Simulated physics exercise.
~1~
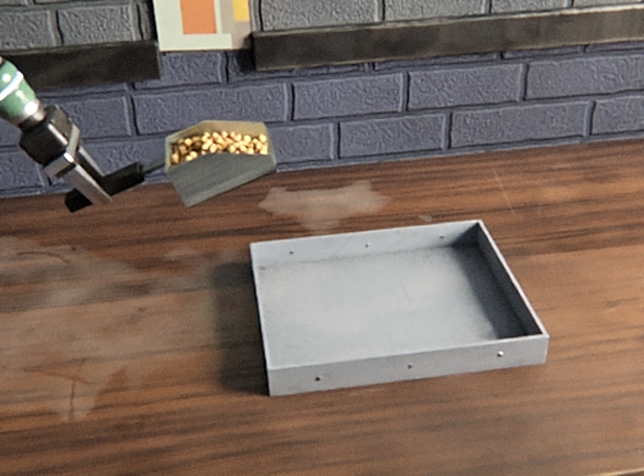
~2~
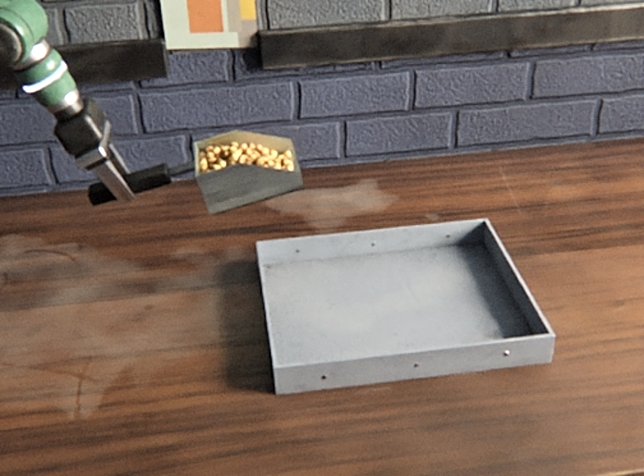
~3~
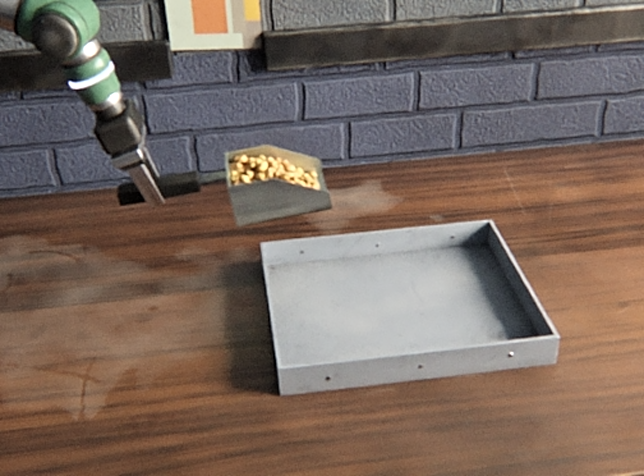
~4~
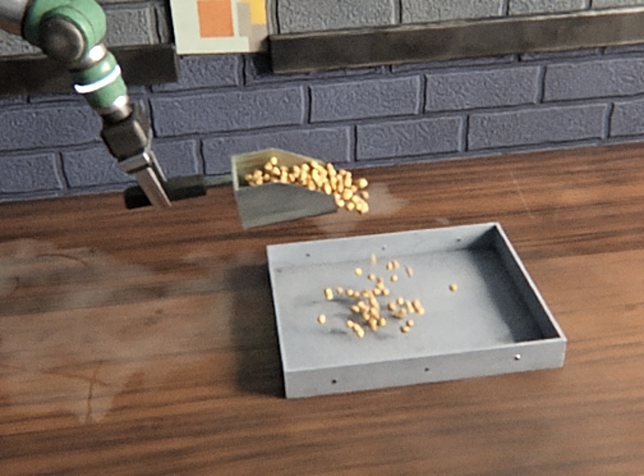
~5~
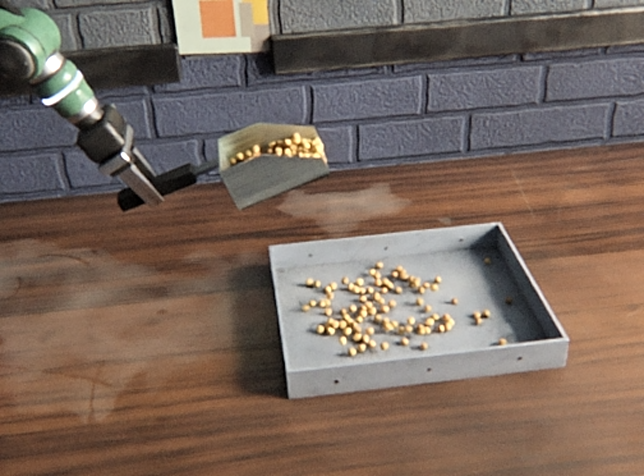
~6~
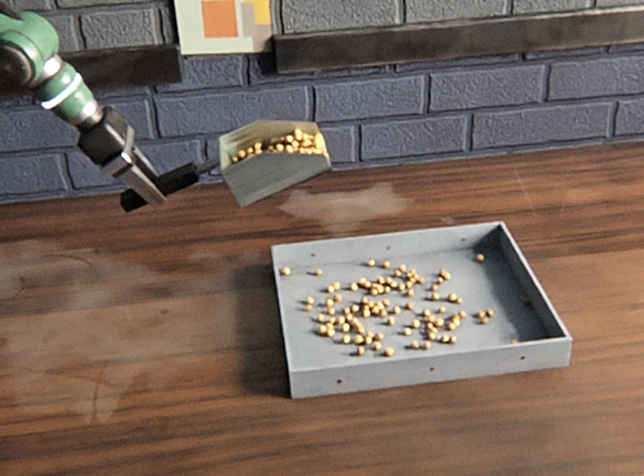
At the start, a green-and-black robotic arm holds a grey scoop of dried chickpeas above a wooden table, up and to the left of an empty shallow grey tray, with a dark brick wall behind. The arm carries the scoop to the right and slightly down, its open front gradually dipping toward the tray. Chickpeas then spill over the front edge and scatter across the tray. The arm tips the scoop back and raises it a little, stopping the pour. Finally, the scoop hangs still with many chickpeas inside, while a smaller share lies spread over the tray.
